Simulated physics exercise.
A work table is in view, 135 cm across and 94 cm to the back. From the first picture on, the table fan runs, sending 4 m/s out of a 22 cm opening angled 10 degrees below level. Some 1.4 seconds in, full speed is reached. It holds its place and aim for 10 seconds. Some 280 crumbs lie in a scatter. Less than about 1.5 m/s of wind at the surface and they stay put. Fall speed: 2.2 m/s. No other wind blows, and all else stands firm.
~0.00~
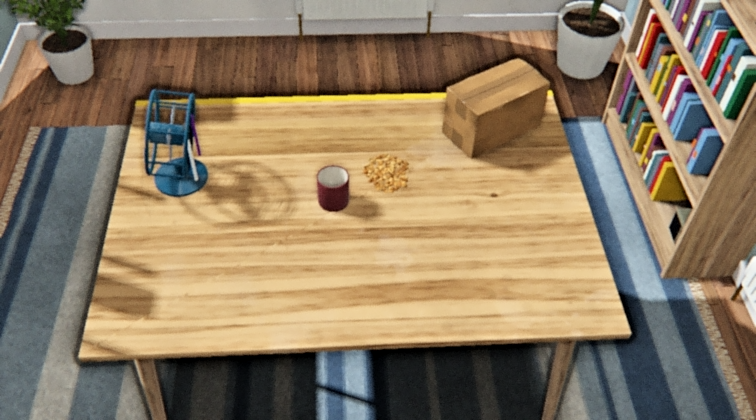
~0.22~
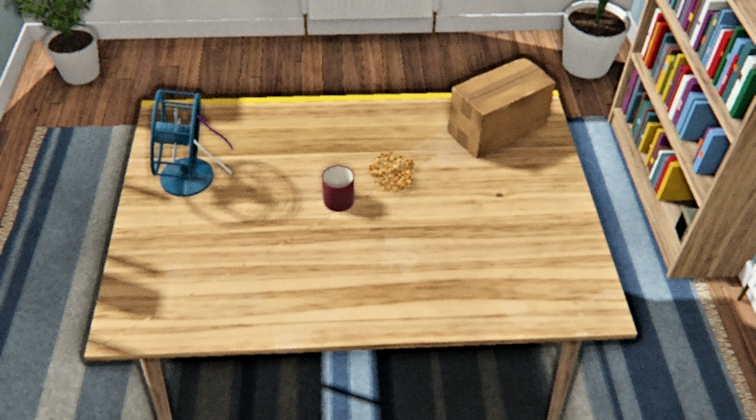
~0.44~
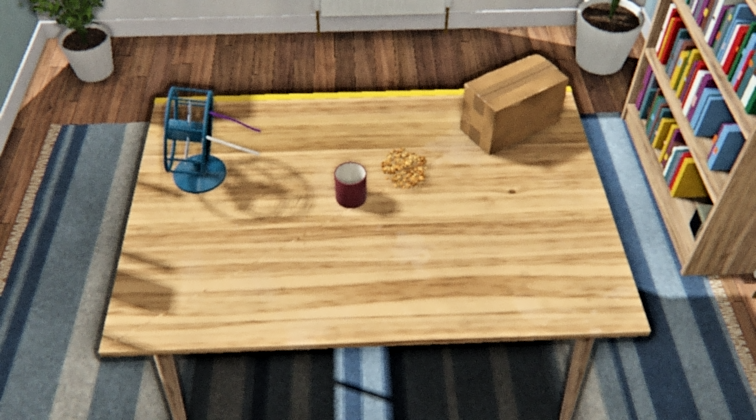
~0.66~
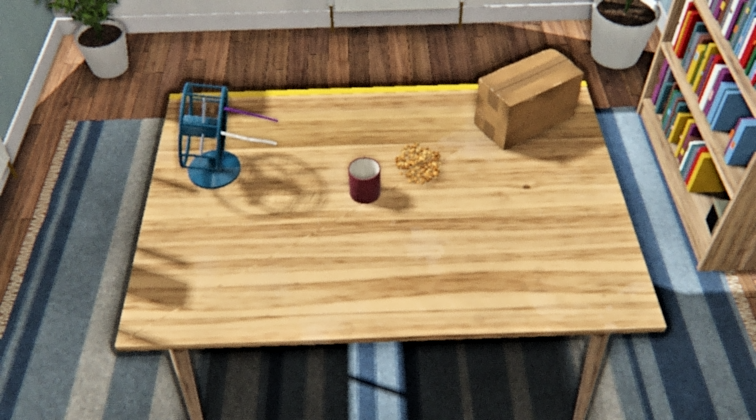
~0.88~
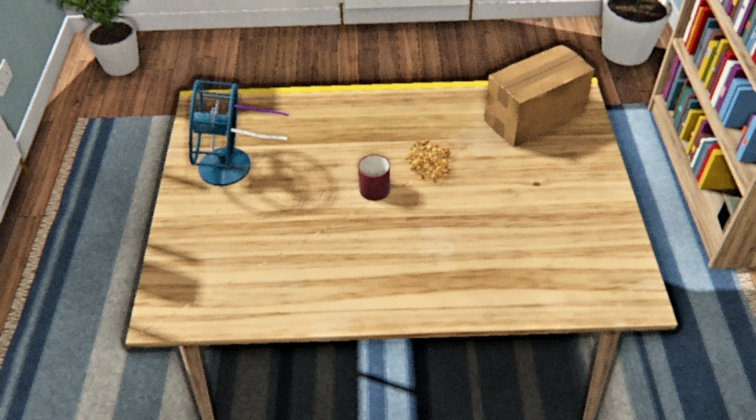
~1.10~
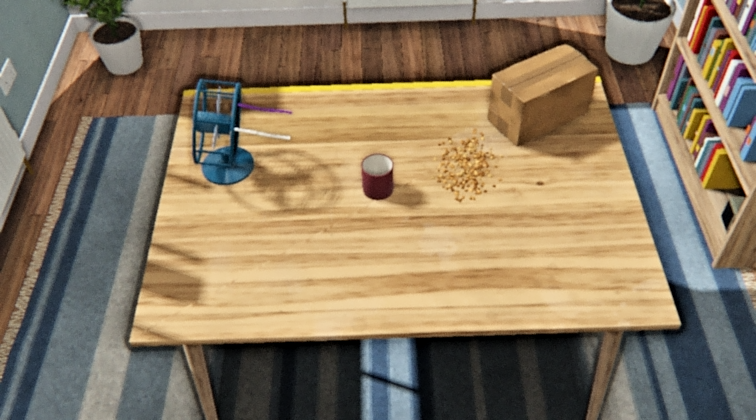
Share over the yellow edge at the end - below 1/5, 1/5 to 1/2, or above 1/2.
The part past that edge will never reach a fifth.
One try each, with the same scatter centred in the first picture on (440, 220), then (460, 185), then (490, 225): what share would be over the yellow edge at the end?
Going through the three spots in order, you'd get 0 percent, 0 percent and 0 percent.
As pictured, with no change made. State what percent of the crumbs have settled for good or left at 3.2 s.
Near 90 %.
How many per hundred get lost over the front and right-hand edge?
About 0 per cent at the front edge and 100 per cent at the right-hand edge.
After 2.0 s, 0 % are over the yellow edge; 84 % have settled or left.
After 3.2 s, 0 % are over the yellow edge; 94 % have settled or left.
After 5.5 s, 0 % are over the yellow edge; 95 % have settled or left.
After 10.0 s, at the end, 0 % are over the yellow edge.
